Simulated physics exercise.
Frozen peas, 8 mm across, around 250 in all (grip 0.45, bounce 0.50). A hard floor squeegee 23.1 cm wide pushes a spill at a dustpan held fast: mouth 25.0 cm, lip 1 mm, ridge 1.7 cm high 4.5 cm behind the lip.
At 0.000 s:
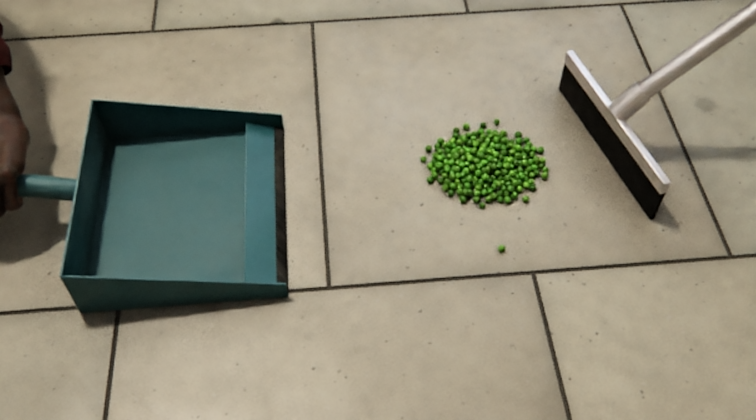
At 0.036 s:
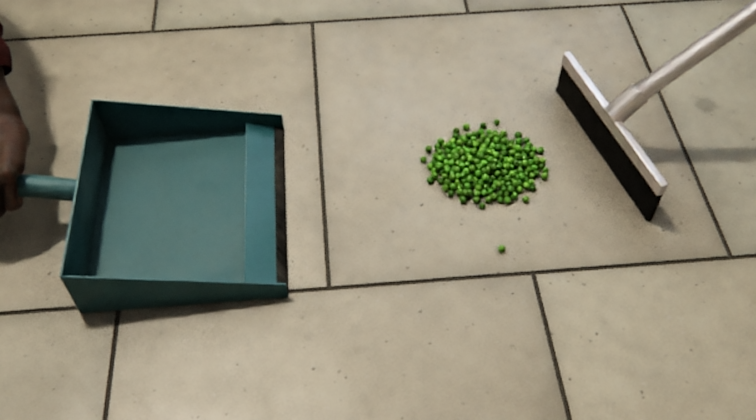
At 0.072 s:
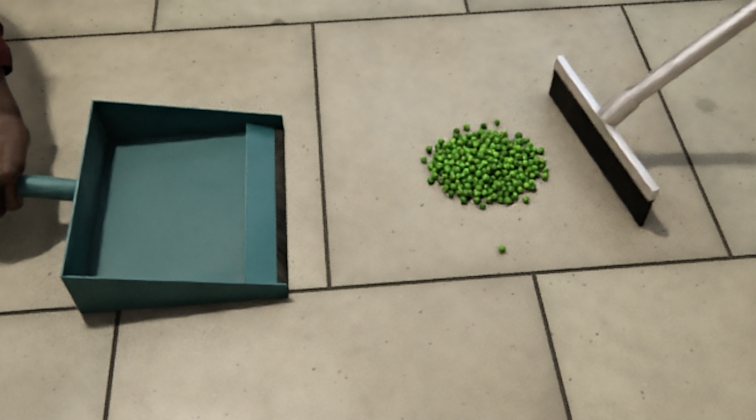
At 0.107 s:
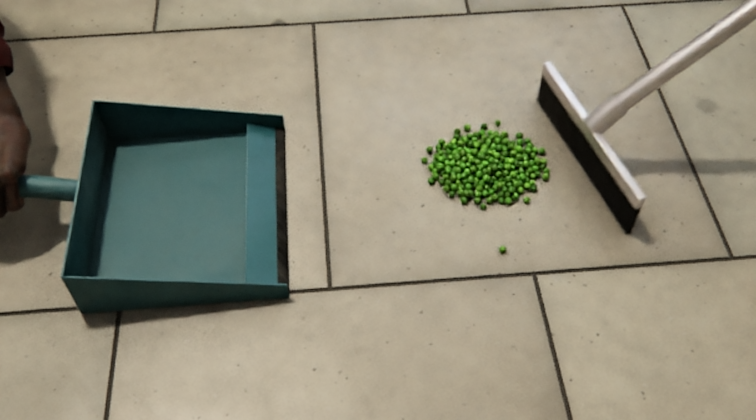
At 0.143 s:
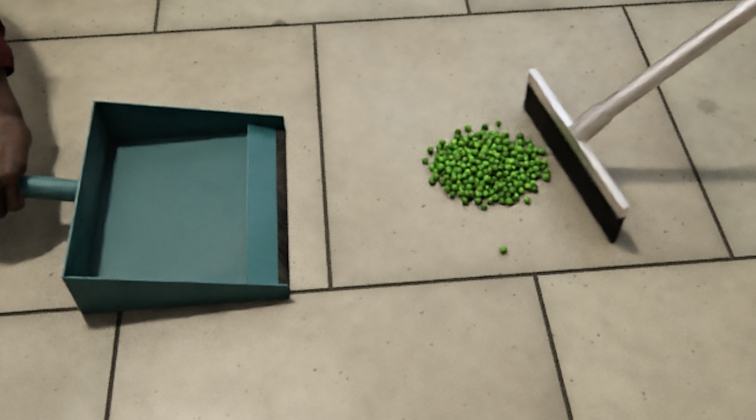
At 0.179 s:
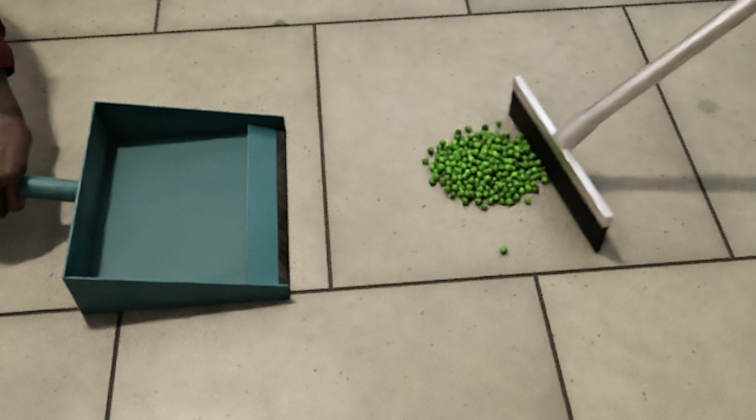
Squeegee with a pale handle sliding left across floor tiles and touching a pile of green peas, while a hand holds a teal dustpan still.
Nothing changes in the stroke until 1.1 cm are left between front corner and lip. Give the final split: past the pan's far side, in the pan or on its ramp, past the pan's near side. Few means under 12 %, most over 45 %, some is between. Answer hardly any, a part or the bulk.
Far side hardly any, pan a part, near side a part.
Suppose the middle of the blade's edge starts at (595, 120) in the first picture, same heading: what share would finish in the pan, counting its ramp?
About 25 per cent.
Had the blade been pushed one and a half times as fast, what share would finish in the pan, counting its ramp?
In that case some 35 per cent.
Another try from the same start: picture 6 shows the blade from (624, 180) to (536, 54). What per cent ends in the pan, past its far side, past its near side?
Pan 0, far 15, near 0.
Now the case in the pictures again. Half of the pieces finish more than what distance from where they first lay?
Roughly 26 cm.
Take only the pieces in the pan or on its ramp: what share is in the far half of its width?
About 10 per cent.
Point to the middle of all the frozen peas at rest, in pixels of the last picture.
At about (292, 245).
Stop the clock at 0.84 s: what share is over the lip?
Some 25 per cent.
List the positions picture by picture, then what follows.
Blade from (663, 188) to (569, 60), moved 0.0 cm, 0 of the pieces shifted so far; middle of the pieces at (487, 164); pan at (174, 214), in the first frame.
Blade from (660, 190) to (566, 61), moved 0.4 cm, 0 of the pieces shifted so far; middle of the pieces at (487, 164), in the second frame.
Blade from (652, 195) to (559, 65), moved 1.7 cm, 0 of the pieces shifted so far; middle of the pieces at (487, 165), in the third frame.
Blade from (638, 203) to (547, 71), moved 3.8 cm, 0 of the pieces shifted so far; middle of the pieces at (488, 165), in the fourth frame.
Blade from (622, 212) to (532, 78), moved 6.1 cm, 0 of the pieces shifted so far; middle of the pieces at (488, 165), in the fifth frame.
Blade from (606, 221) to (517, 85), moved 8.5 cm, 21 of the pieces shifted so far; middle of the pieces at (489, 166); pan at (176, 215). The blade's pace is about 0.66 m/s, heading 26 degrees towards the viewer's side, in the sixth frame.
After 0.41 s, middle of the blade 18 cm from the lip; 0 % over the lip, far side 0 %, near side 0 %.
After 0.57 s, middle of the blade 8 cm from the lip; 0 % over the lip, far side 5 %, near side 10 %.
Then, at 0.84 s, middle of the blade 4 cm from the lip; 25 % over the lip, far side 5 %, near side 20 %.
At rest (1.7 s), far side 5 %, pan 20 %, near side 20 %, in front of the lip or behind the blade 50 %.
